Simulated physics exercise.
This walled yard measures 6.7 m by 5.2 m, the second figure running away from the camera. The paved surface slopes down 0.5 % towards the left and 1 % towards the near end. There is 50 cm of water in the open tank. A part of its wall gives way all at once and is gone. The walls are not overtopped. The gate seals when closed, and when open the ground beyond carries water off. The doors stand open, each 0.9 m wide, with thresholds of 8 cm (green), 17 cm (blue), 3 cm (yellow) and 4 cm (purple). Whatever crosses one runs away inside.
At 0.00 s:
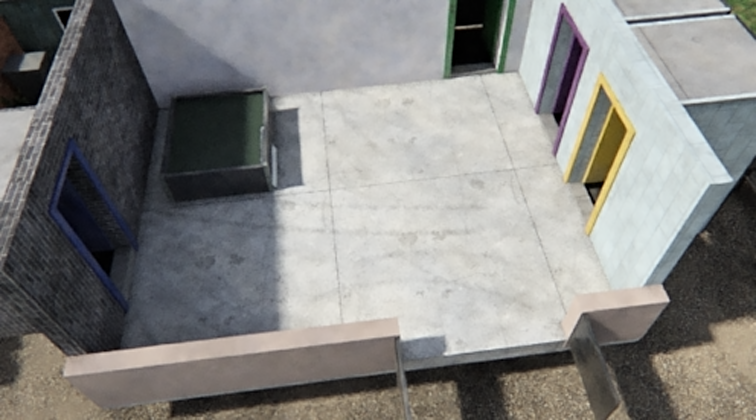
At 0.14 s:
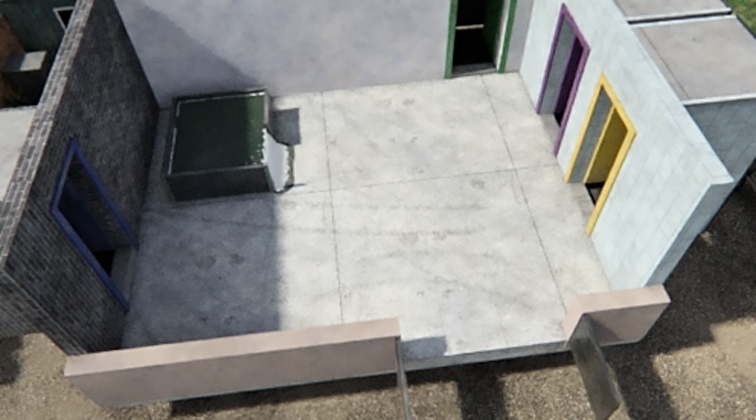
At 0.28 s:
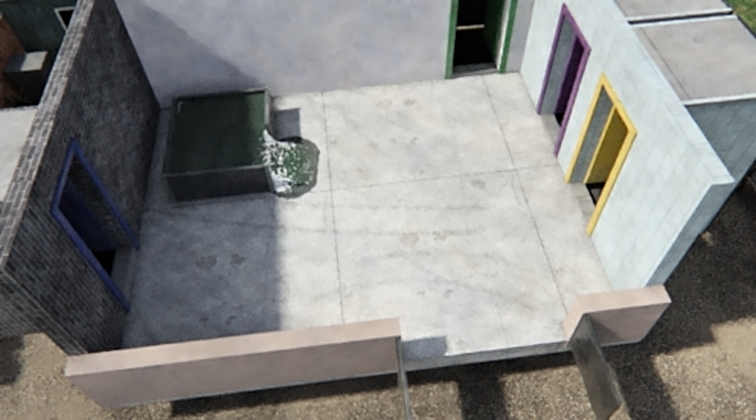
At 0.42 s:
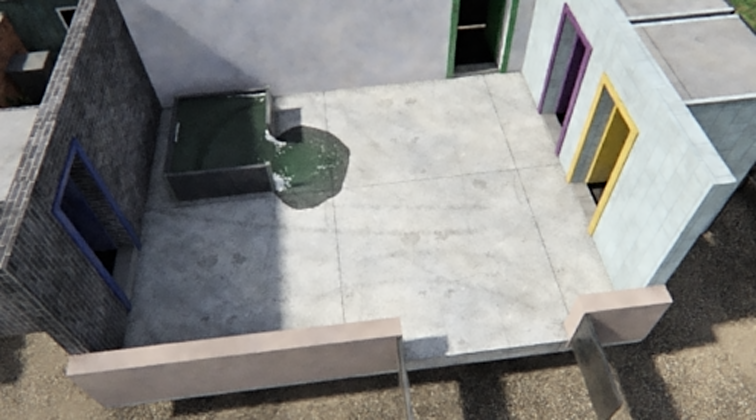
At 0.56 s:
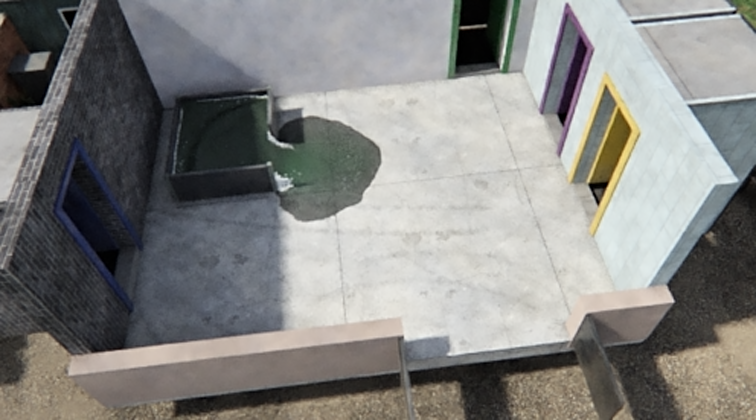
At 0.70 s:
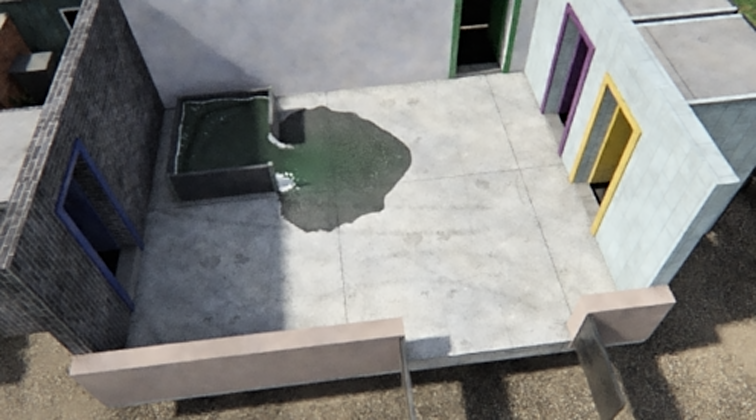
Dark green water pours through a gap in the tank's right side and spreads across the floor.
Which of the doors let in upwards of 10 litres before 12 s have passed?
Within that time: At the green door it keeps below the limit; at the blue door it stays under the limit; at the yellow door it passes the limit; at the purple door it goes over the limit.
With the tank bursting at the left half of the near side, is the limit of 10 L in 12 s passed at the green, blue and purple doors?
Then: Green under, blue under, purple not over.
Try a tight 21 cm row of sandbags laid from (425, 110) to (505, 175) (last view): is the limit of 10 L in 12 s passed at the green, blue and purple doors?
Then: Green under, blue under, purple not over.
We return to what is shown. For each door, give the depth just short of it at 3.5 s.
In cm: Green 6, blue 0, yellow 9, purple 10.
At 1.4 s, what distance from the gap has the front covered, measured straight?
Some 4.0 m out.
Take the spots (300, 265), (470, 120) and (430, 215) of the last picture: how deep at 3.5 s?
Roughly 0, 2 and 2 cm, in turn.
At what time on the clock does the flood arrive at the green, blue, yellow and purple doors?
Green 2.2 s, blue not in the 12 s, yellow 2.2 s, purple 1.8 s.
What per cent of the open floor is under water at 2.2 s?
About 55 per cent.
After 1.4 s water covers 30 % of the floor and is deepest (26 cm) near (286, 172); green door not reached, blue door not reached, yellow door not reached, purple door not reached.
After 2.2 s water covers 55 % of the floor and is deepest (20 cm) near (286, 172); green door not reached, blue door not reached, yellow door 2 cm at the sill, 0 L in, purple door 8 cm at the sill, 0 L in.
After 3.5 s water covers 65 % of the floor and is deepest (18 cm) near (627, 316); green door 6 cm at the sill, 0 L in, blue door not reached, yellow door 9 cm at the sill, 29 L in, purple door 10 cm at the sill, 37 L in.
After 7.0 s water covers 60 % of the floor and is deepest (11 cm) near (614, 317); green door 4 cm at the sill, 1 L in, blue door not reached, yellow door 5 cm at the sill, 59 L in, purple door 5 cm at the sill, 69 L in.
After 12.0 s water covers 75 % of the floor and is deepest (6 cm) near (122, 378); green door 1 cm at the sill, 1 L in, blue door not reached, yellow door 3 cm at the sill, 65 L in, purple door 2 cm at the sill, 70 L in.
